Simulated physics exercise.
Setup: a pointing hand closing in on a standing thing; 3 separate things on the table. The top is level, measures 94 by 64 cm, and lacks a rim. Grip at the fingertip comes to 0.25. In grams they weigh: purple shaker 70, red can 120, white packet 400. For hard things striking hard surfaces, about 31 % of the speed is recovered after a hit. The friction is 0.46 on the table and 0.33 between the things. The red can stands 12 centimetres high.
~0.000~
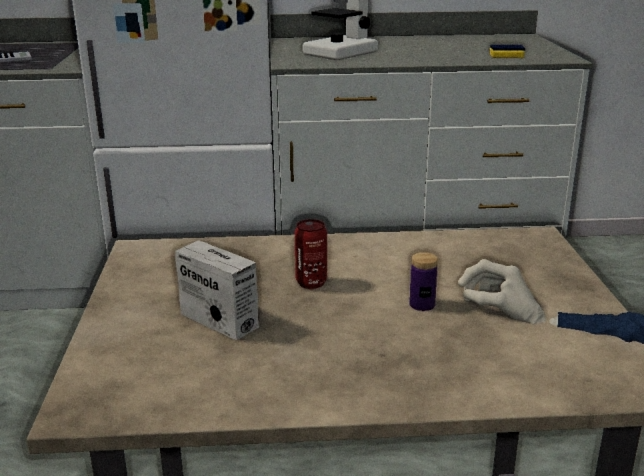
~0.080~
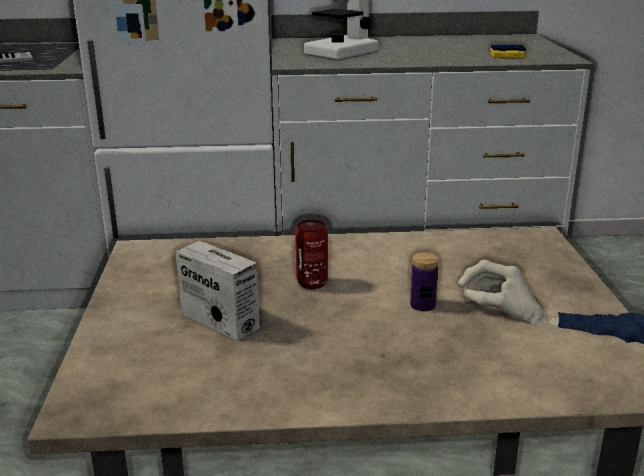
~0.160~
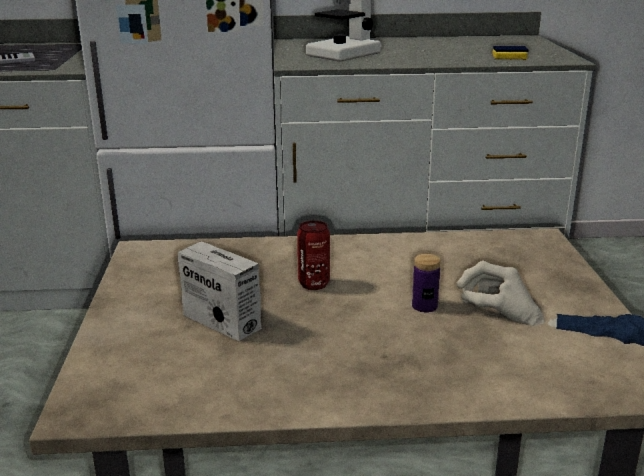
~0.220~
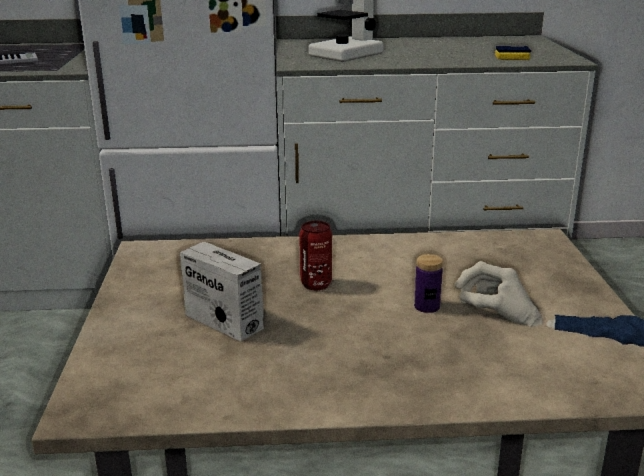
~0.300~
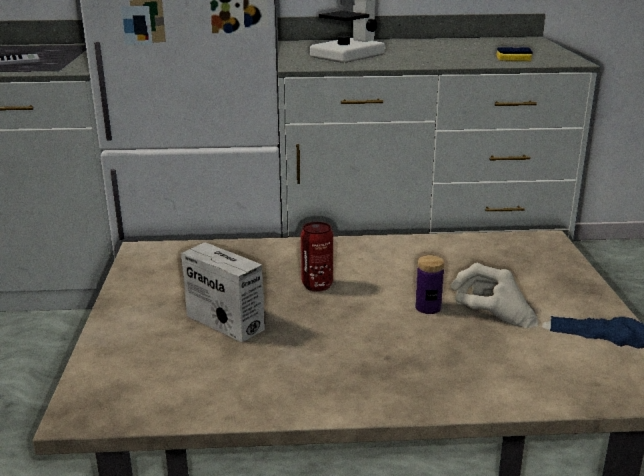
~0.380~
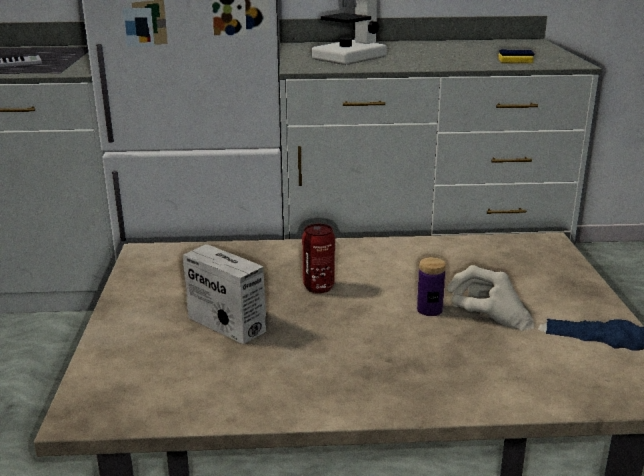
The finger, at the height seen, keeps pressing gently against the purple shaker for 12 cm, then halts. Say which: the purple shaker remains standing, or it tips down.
It stays on its feet.
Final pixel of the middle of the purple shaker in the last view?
Near (362, 289).
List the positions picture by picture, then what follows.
In the first frame, finger moved 0 cm; purple shaker (424, 282); red can (311, 255).
In the second frame, finger moved 0 cm; purple shaker (424, 282); red can (312, 255).
In the third frame, finger moved 1 cm; purple shaker (426, 283); red can (314, 256).
In the fourth frame, finger moved 1 cm; purple shaker (428, 283); red can (316, 256).
In the fifth frame, finger moved 2 cm; purple shaker (430, 285); red can (317, 257).
In the sixth frame, finger moved 3 cm; purple shaker (431, 287); red can (319, 259).
After 0.68 s, finger moved 7 cm; purple shaker moved 2 cm near (417, 287).
After 0.98 s, finger moved 11 cm; purple shaker moved 6 cm near (397, 288).
After 1.18 s, finger moved 13 cm; purple shaker moved 8 cm near (383, 288).
After 1.48 s, finger moved 16 cm; purple shaker moved 12 cm near (363, 289).
In the end (2.1 s), not toppled but over 5 cm from the start, purple shaker; the other 2 under 5 cm from the start. At the end, from the last picture's camera, purple shaker near (363, 289).
